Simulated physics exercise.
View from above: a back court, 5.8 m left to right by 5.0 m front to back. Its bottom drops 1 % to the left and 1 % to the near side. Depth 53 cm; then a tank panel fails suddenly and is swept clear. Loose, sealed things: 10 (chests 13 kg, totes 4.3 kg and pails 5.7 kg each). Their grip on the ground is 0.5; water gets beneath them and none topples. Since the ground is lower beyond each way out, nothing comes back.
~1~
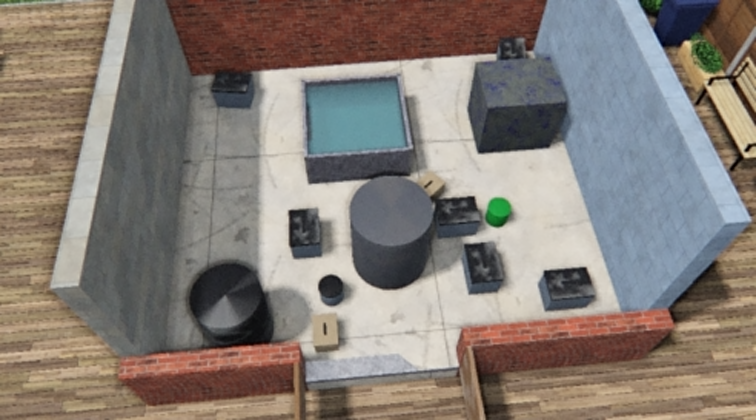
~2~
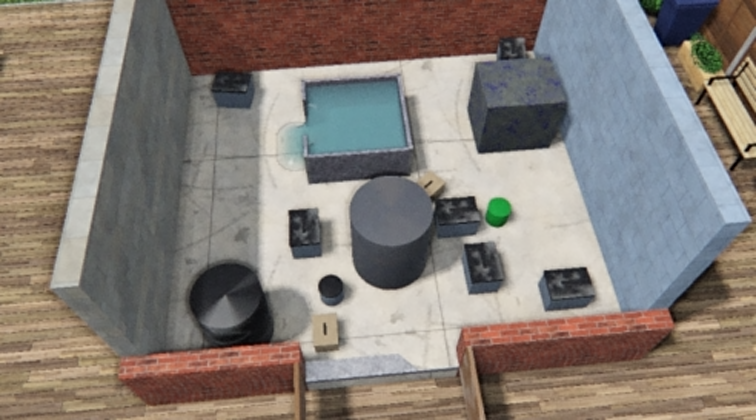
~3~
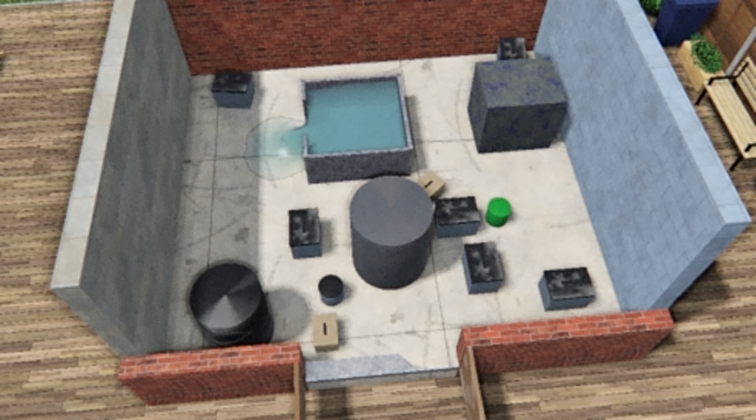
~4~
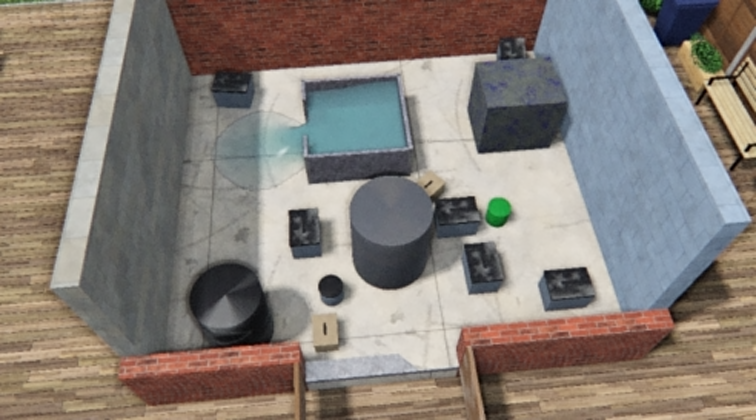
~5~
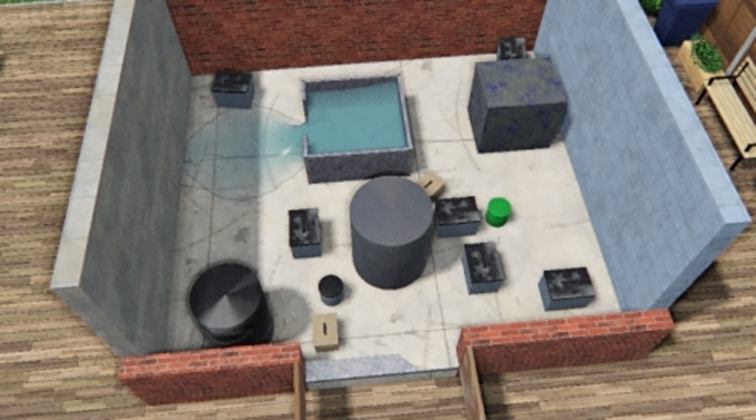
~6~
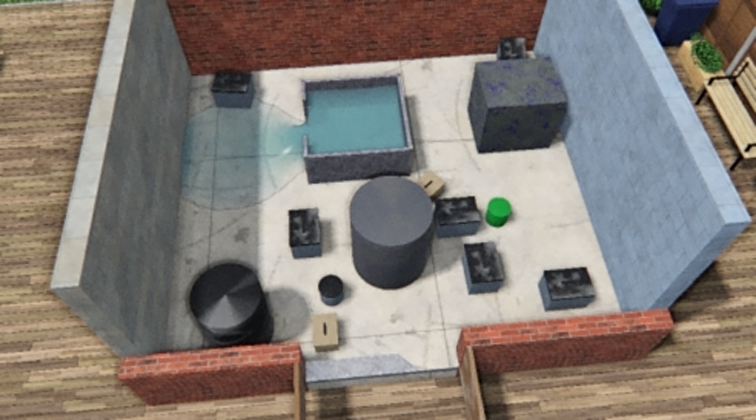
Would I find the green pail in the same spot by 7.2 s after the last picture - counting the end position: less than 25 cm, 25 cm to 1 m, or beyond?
Green pail hardly budges.
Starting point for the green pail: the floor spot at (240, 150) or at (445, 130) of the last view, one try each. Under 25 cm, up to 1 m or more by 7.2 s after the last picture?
At the first spot it winds up far off; at the second it keeps its position.
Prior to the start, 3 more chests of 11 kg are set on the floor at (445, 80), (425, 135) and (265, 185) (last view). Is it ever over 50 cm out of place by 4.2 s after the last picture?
Going one by one: Not far enough, not far enough, too far.
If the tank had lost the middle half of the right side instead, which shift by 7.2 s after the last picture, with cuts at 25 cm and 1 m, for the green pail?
I'd say the green pail gets swept off.
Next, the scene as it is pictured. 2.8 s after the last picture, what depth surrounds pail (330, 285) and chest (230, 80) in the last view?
Roughly 3 and 5 cm.
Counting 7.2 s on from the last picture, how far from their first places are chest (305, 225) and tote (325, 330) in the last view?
The first ends 20 cm from its start, the second 100 cm.
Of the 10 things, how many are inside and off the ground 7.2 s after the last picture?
My tally comes to 0.
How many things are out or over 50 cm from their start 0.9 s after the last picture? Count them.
By that point, 0.
Then, 0.9 s after the last picture the green pail is near (500, 207), 0.0 m from its start, aground; 0 of 10 are out; 0 afloat.
Then, 2.8 s after the last picture the green pail is near (500, 207), 0.0 m from its start, aground; 0 of 10 are out; 0 afloat.
Then, 4.8 s after the last picture the green pail is near (500, 207), 0.0 m from its start, aground; 0 of 10 are out; 0 afloat.
Then, 7.2 s after the last picture the green pail is near (500, 207), 0.0 m from its start, aground; 0 of 10 are out; 0 afloat.
